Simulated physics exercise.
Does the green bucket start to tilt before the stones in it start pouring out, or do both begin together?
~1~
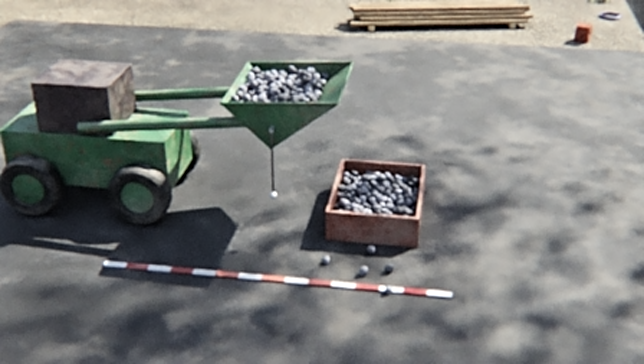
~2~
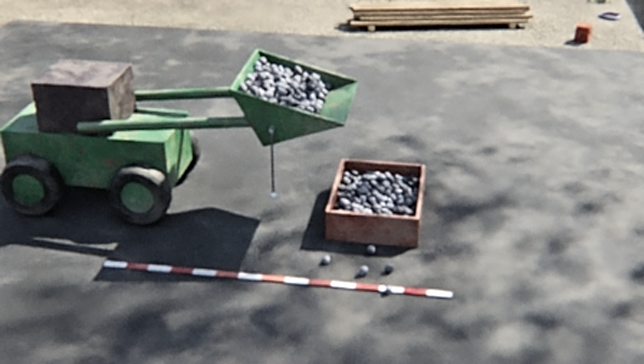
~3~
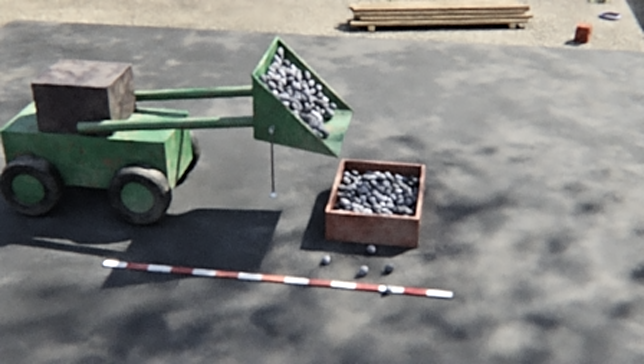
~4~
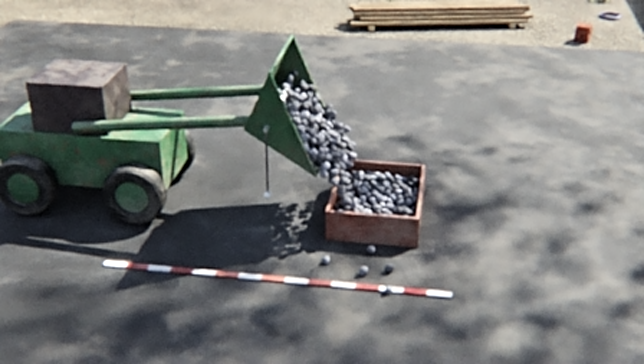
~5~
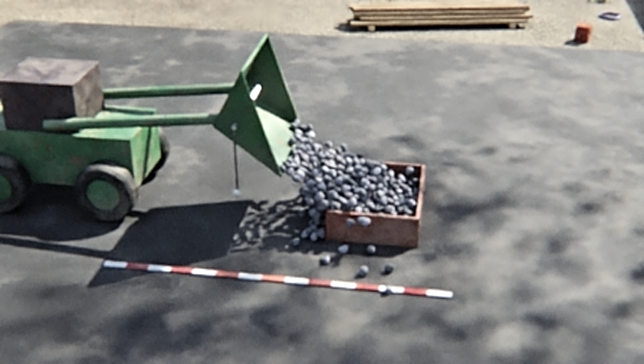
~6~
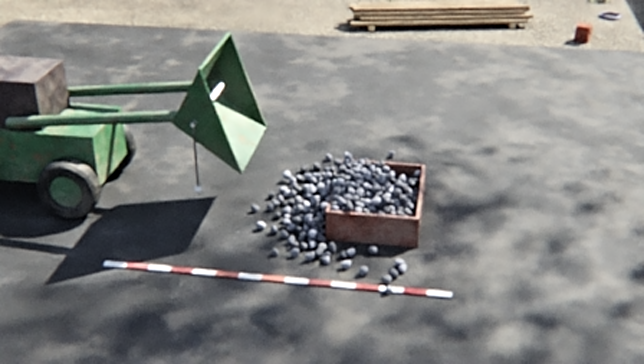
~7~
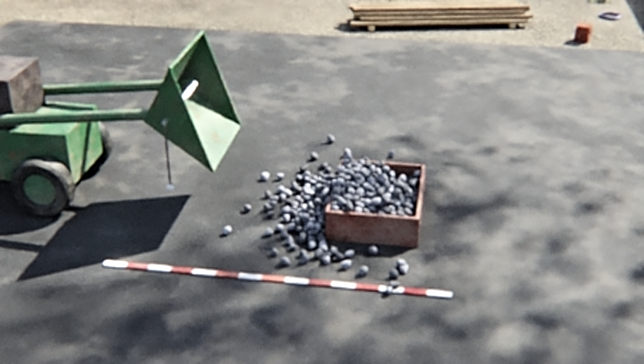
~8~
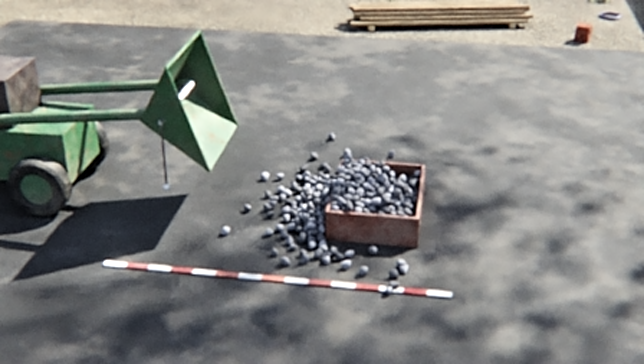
The bucket starts to tilt first. The stones stay in it through the early part of the tilt and pour out only once it is steeply tipped.
